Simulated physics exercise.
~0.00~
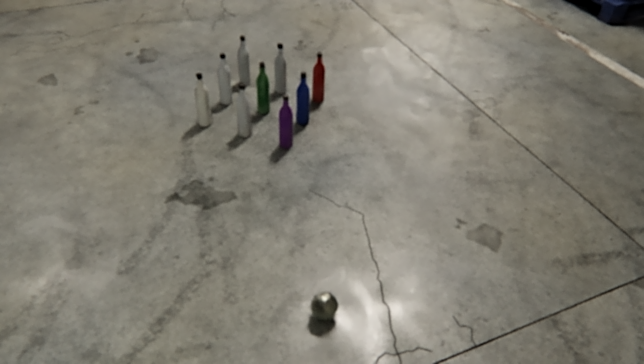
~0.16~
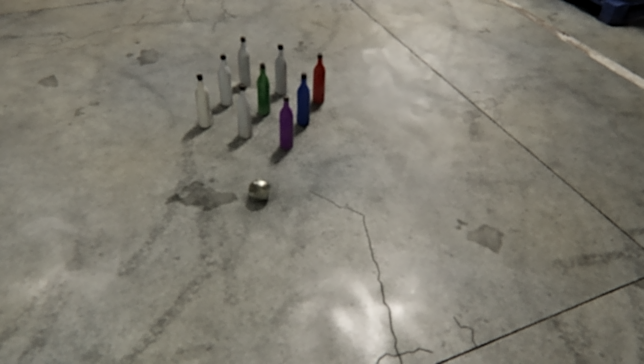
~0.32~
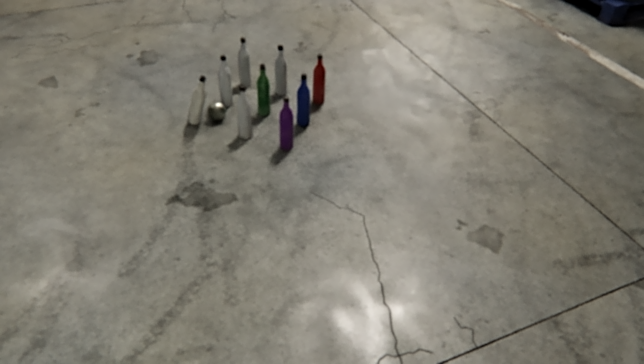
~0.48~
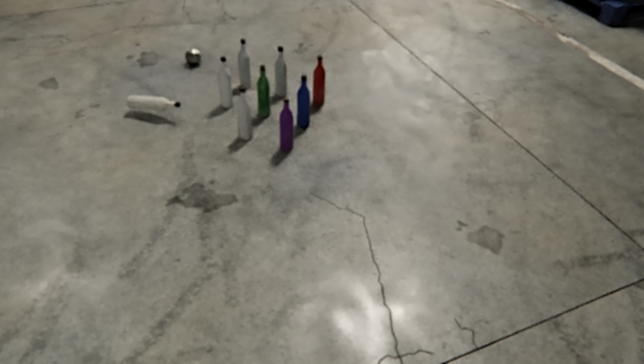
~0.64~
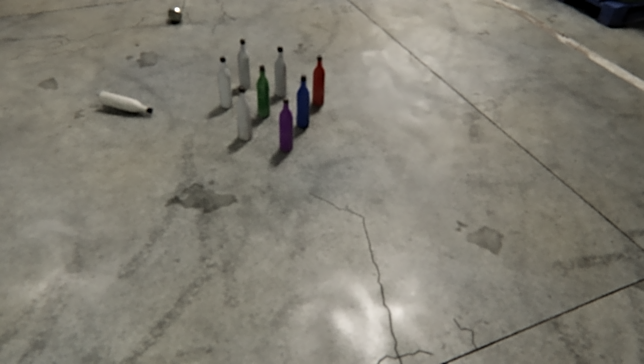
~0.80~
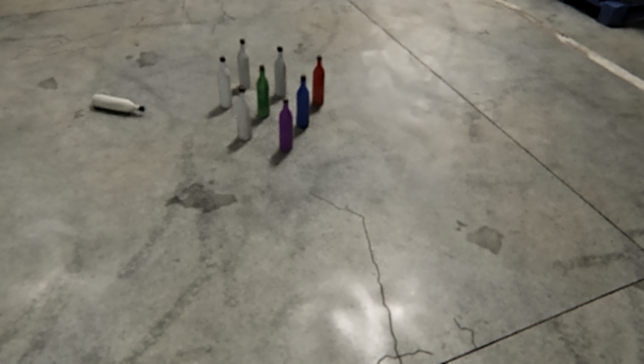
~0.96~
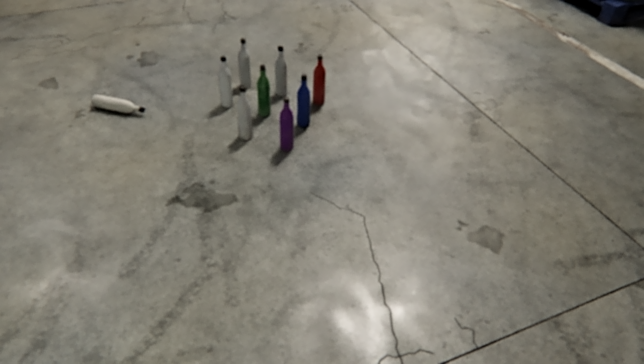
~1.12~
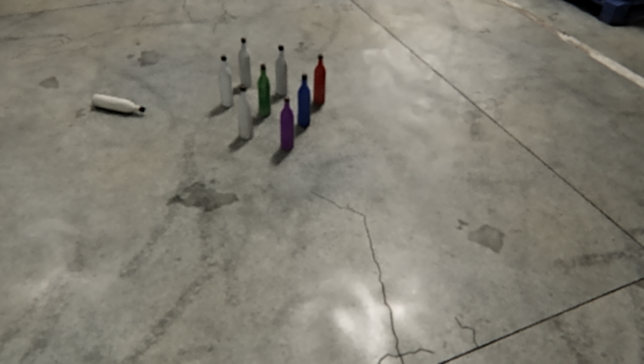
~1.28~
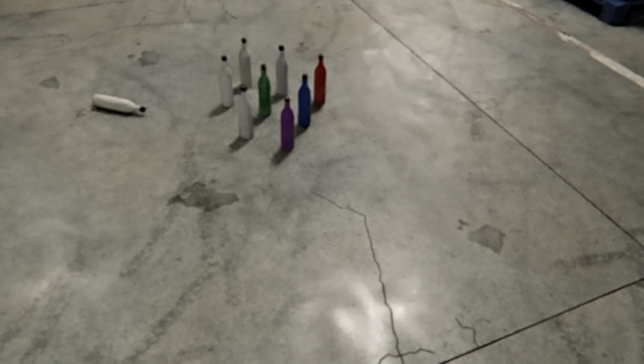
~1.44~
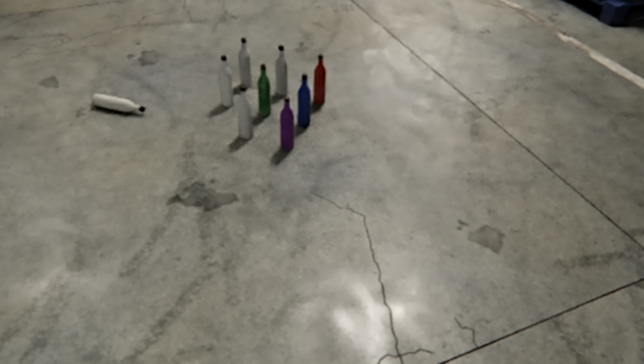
We see nine capped bottles standing in a diamond on a concrete floor as a metal ball rolls up and to the left, knocks over the clear leftmost bottle and rolls out of view, leaving that bottle lying on its side and the other eight upright.
